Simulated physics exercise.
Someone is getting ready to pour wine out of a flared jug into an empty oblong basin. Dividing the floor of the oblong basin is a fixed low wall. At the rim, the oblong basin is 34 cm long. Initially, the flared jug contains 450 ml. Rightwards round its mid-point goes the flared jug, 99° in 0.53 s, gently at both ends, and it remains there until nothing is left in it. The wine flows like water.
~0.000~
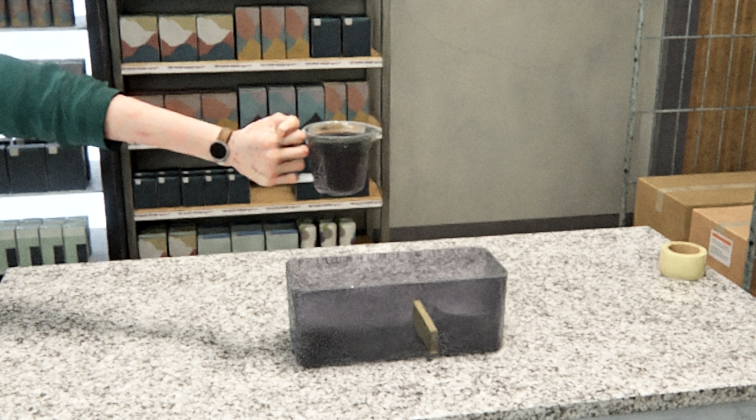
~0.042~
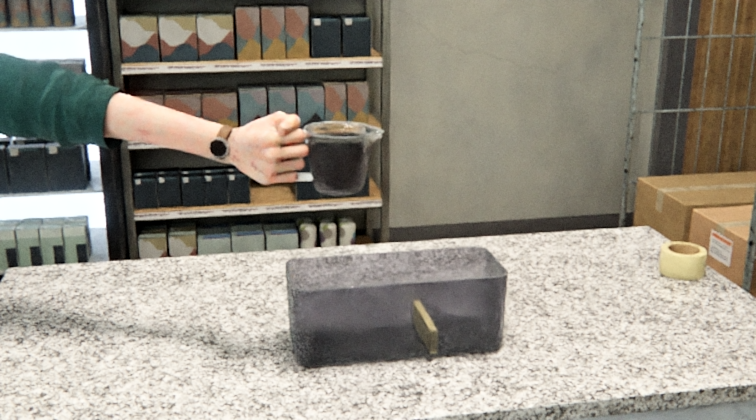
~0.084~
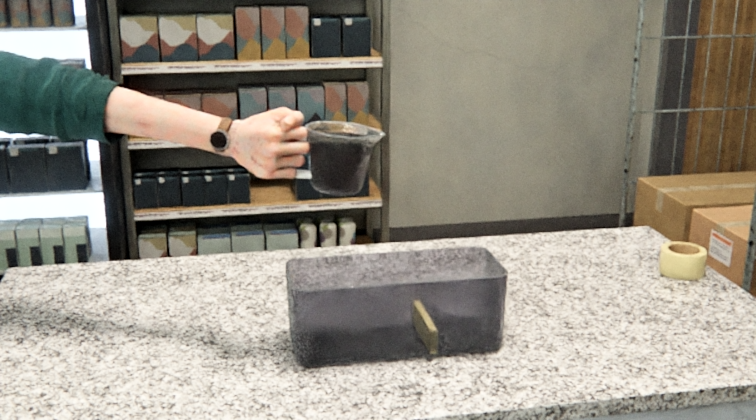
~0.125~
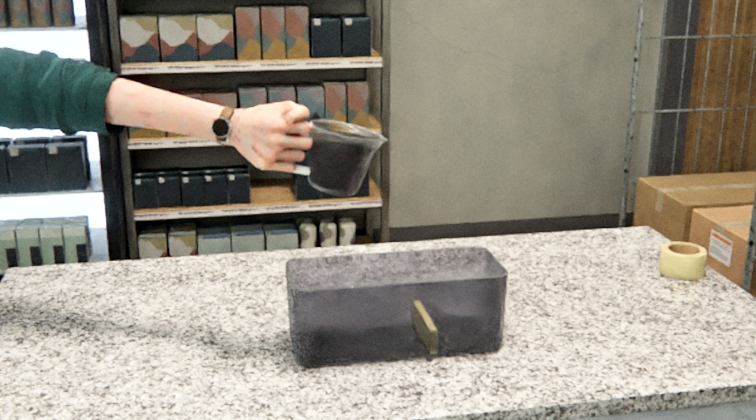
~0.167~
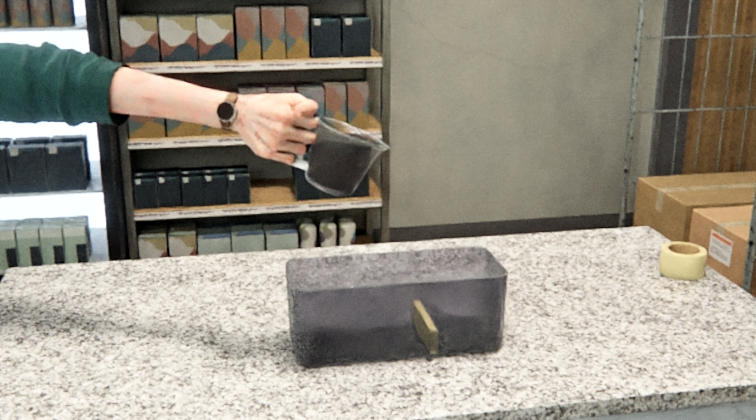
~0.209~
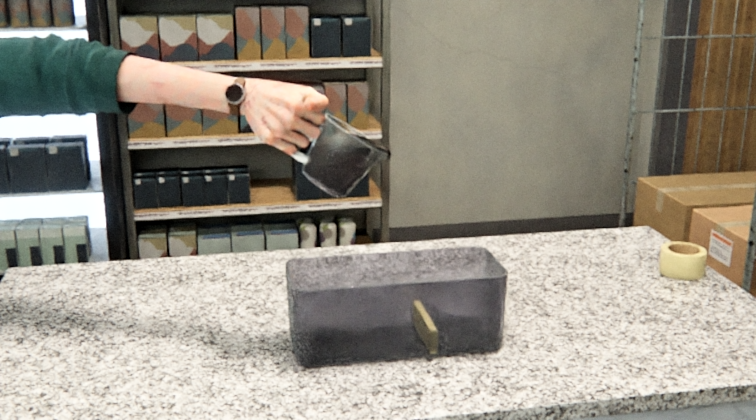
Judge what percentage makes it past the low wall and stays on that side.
Some 37 per cent makes it over and stays.
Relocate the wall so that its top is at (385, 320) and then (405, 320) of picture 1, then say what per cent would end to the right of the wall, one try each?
First try about 90 %, second try about 85 %.
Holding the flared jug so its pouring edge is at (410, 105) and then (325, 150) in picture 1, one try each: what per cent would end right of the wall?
In turn about 80 and 15 per cent.
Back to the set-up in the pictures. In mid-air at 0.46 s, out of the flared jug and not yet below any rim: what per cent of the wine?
Share: Roughly 44 per cent.
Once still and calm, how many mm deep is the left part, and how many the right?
Depths: Left near 10 mm, right near 12 mm.
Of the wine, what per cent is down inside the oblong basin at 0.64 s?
Around 76 in a hundred.
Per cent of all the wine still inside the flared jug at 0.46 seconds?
At that time about 40 in a hundred parts are still held.
After 0.46 s the tilt is 94° and 39 per cent is still to pour, 5 is left of the wall and 12 right of it.
After 0.64 s the tilt is 99° and 7 per cent is still to pour, 43 is left of the wall and 34 right of it.
After 0.82 s the tilt is 99° and 1 per cent is still to pour, 59 is left of the wall and 37 right of it.
After 1.03 s the tilt is 99° and 0 per cent is still to pour, 61 is left of the wall and 37 right of it.
In the end 61 per cent lies left of the wall, 37 right of it and 2 outside.
